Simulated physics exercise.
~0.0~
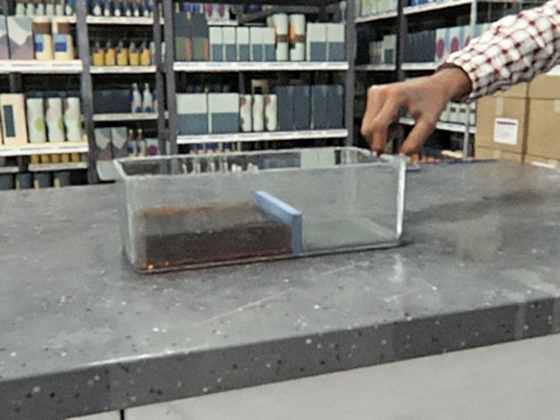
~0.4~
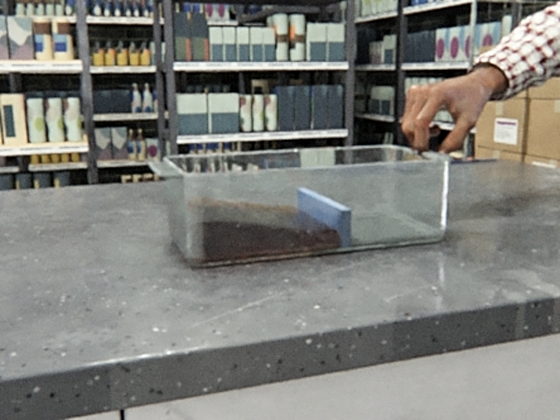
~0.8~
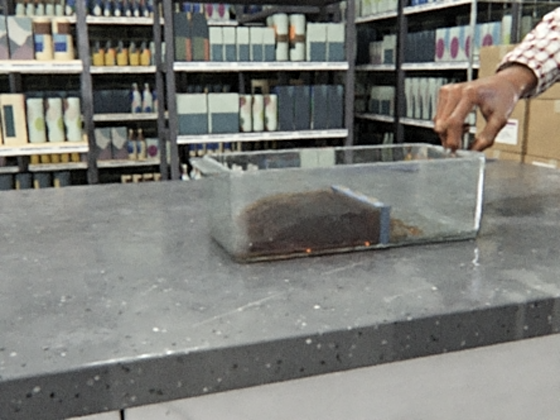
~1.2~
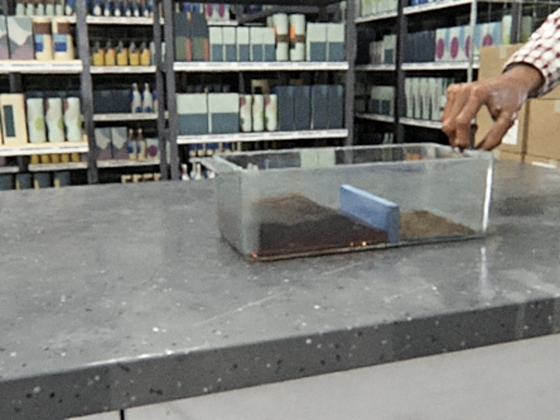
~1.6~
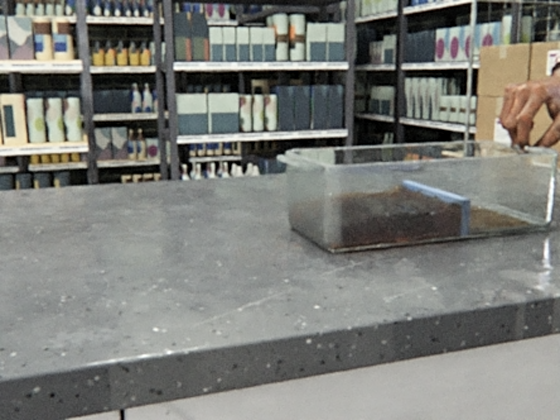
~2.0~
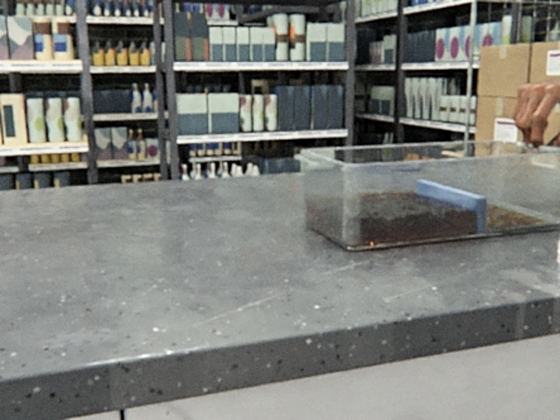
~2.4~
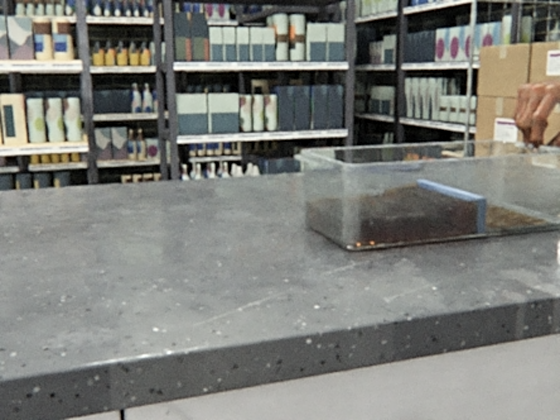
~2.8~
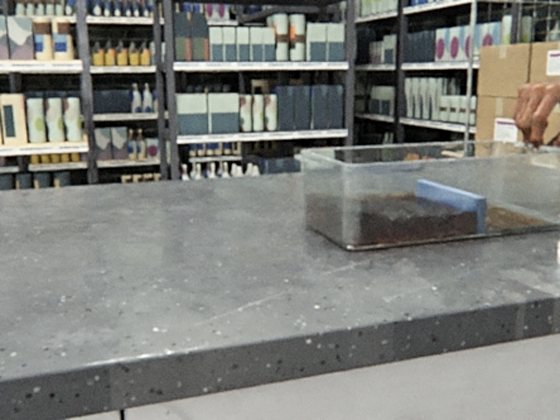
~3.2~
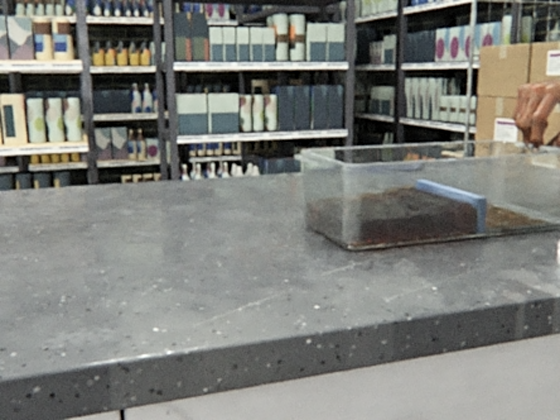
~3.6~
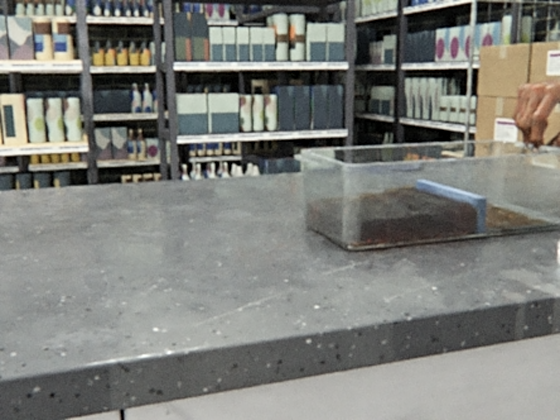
In the video, a hand pulls a clear box with dark brown contents left of a low blue divider rightwards across a grey speckled counter in two moves; the contents slosh and a little spills past the divider, before the box rests at the right, nothing spilled on the counter.
